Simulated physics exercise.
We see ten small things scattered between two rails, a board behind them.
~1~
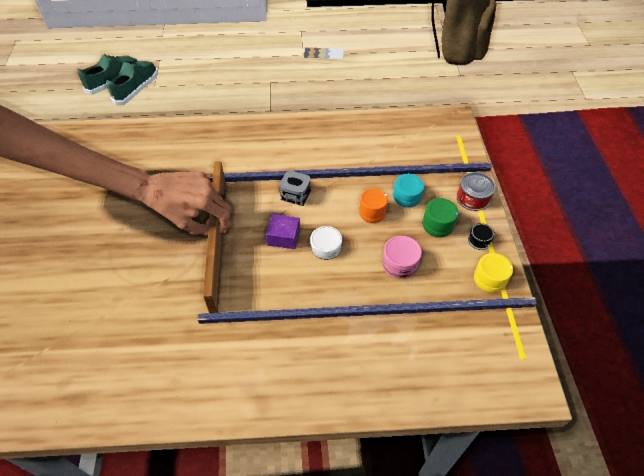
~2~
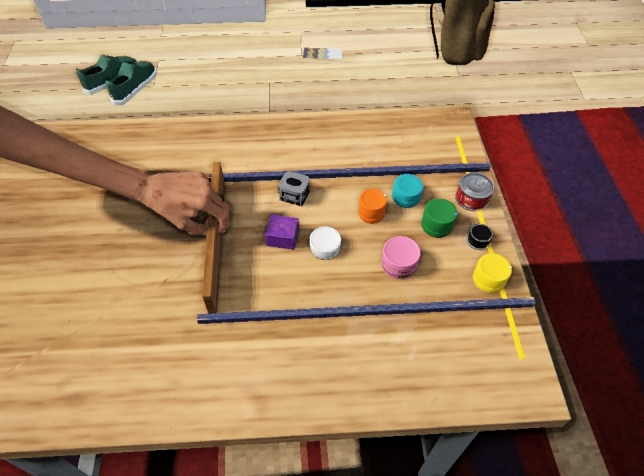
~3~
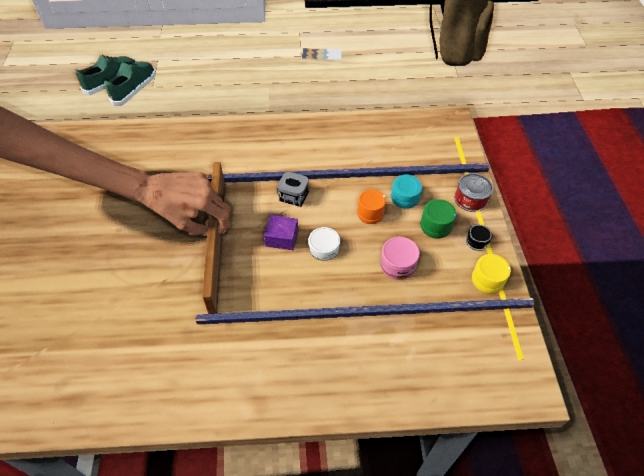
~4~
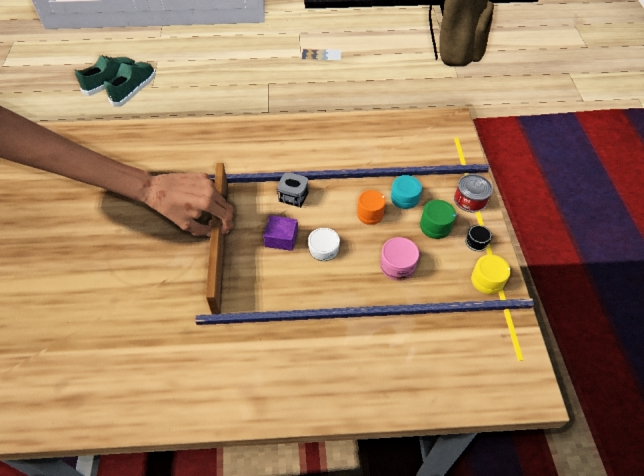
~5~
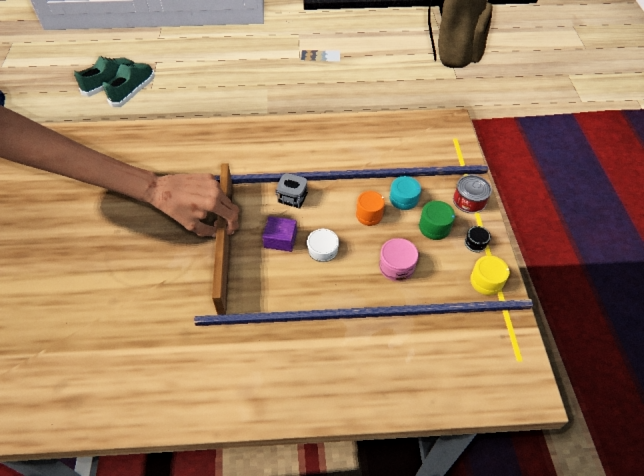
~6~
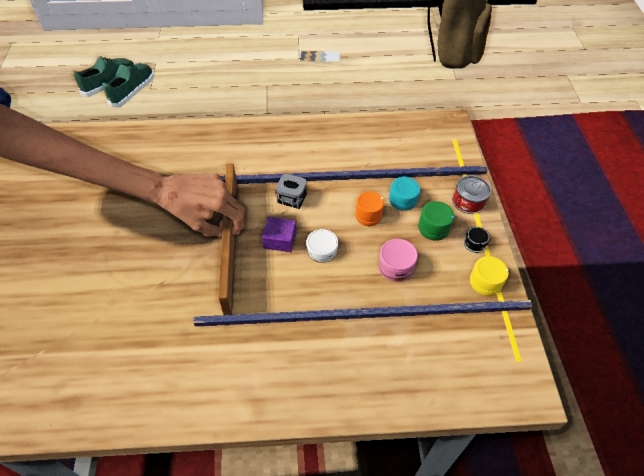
A hand held a wooden board still at the left of two blue rails, then slid it slightly right toward the purple block, while the ten small things scattered between the rails stayed put.
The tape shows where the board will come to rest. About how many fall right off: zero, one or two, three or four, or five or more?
The number that fall off is five or more.
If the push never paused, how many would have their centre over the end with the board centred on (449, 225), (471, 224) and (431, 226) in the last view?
Place by place, 1, 5 and 0.
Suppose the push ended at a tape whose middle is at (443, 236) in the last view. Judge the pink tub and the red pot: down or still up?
The pink tub survives; the red pot tumbles off.
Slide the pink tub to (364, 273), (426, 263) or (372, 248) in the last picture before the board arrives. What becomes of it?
In that order, it is kept; is kept; goes over.
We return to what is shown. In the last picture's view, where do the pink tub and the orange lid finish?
First (515, 270), then (489, 199).
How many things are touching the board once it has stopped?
In contact: 5.
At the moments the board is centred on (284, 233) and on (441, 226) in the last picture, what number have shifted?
By then 3, and 10.
A little later, none off yet; red pot at rest near (471, 195); black tin at rest near (477, 240); yellow lid at rest near (489, 276).
Next, none off yet; red pot shifted about its own width near (501, 196); black tin moving near (482, 243); yellow lid shifted a little near (503, 276).
When it is over, the number that fall off is five or more; down, turquoise lid, green lid, yellow lid, black tin and red pot.
